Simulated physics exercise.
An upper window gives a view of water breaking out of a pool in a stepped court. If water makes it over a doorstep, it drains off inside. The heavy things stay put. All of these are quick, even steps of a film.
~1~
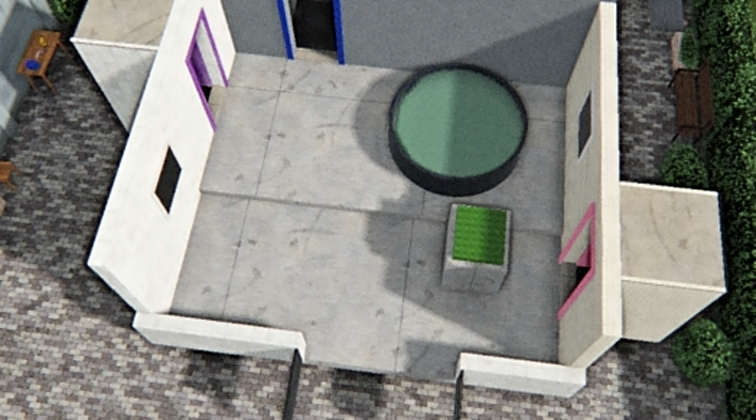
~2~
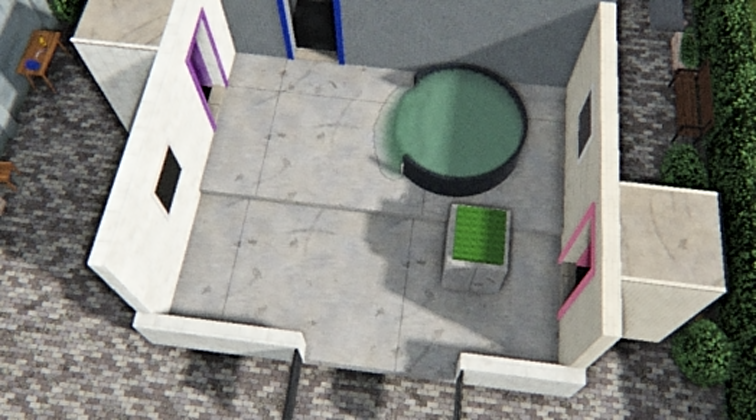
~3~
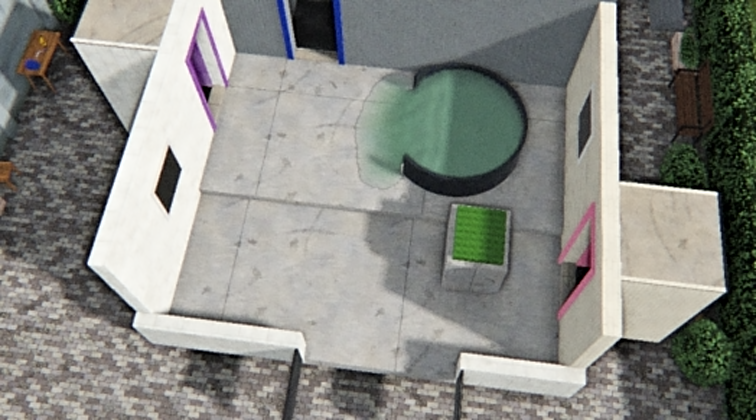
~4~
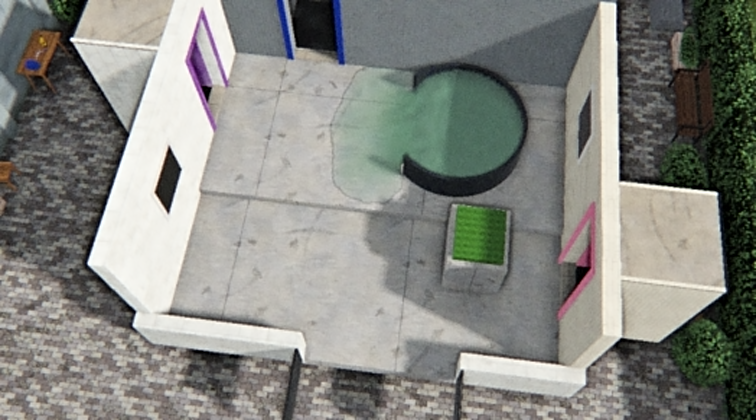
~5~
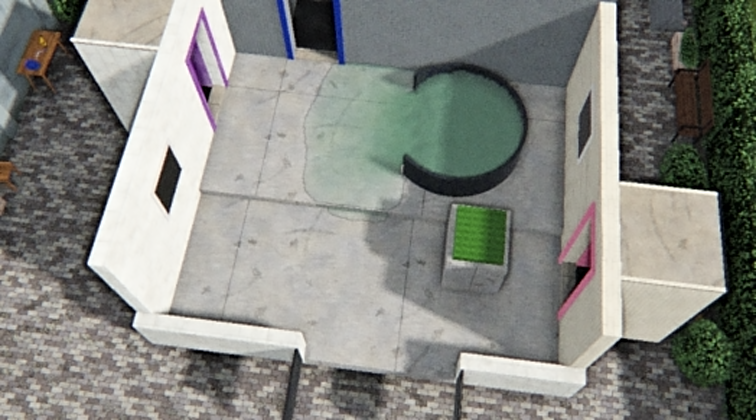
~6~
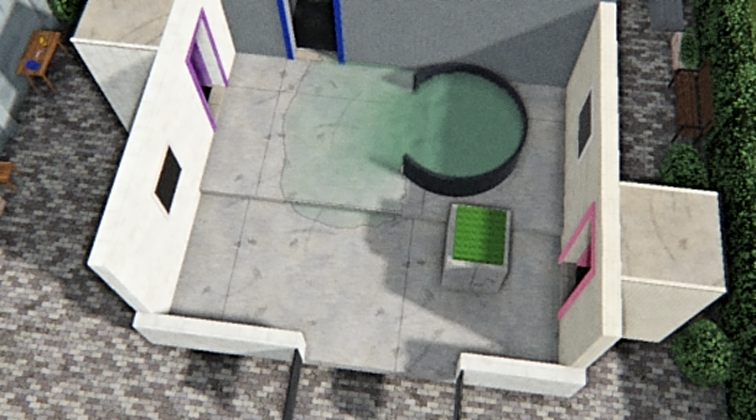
Green water pouring through a gap in a round dark-walled pool and spreading left across the pale floor of a walled court.
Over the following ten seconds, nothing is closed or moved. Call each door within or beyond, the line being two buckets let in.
Pink door - within; purple door - beyond; blue door - beyond.
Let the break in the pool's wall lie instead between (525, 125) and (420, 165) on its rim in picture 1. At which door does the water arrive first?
That would be the door marked pink.
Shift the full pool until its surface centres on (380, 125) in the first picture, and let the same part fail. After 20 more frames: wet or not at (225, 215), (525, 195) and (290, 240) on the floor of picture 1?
In order, the three spots end up waterlogged, untouched and untouched.
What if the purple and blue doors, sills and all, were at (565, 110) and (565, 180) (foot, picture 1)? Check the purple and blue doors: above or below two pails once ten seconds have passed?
As it turns out, the purple door keeps clear but the blue door keeps clear.
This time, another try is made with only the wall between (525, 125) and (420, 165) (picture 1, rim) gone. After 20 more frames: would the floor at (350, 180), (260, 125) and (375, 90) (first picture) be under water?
Taking the three spots as listed, they end up spared, spared and spared.
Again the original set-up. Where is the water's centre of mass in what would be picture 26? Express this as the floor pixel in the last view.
The water's middle lies around (324, 152).
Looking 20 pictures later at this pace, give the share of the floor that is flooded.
I'd guess some 50 per cent.
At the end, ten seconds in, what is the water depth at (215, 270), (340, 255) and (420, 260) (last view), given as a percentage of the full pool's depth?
First 14, next 14, last 8 in a hundred.
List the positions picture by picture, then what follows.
In the first picture, still water in the round tank at (458, 122).
In the second picture, water pours out at (393, 126) and has run to a hidden place.
In the third picture, water pours out at (393, 127) and has run to (397, 77).
In the fourth picture, water pours out at (393, 127) and has run to (373, 67).
In the fifth picture, water pours out at (393, 127) and has run to (310, 189).
In the sixth picture, the front is at (289, 193), out from the gap at (393, 127).
A moment on, water covers 45 % of the floor; the pink door not reached, the purple door wet at the sill, nothing in, the blue door under two buckets in.
Next, water covers 50 % of the floor; the pink door not reached, the purple door over two buckets in, the blue door under two buckets in.
Then, water covers 50 % of the floor; the pink door not reached, the purple door far over two buckets in, the blue door over two buckets in.
Later, water covers 75 % of the floor; the pink door not reached, the purple door far over two buckets in, the blue door far over two buckets in.
In the end, water covers 85 % of the floor; the pink door wet at the sill, nothing in, the purple door far over two buckets in, the blue door far over two buckets in.
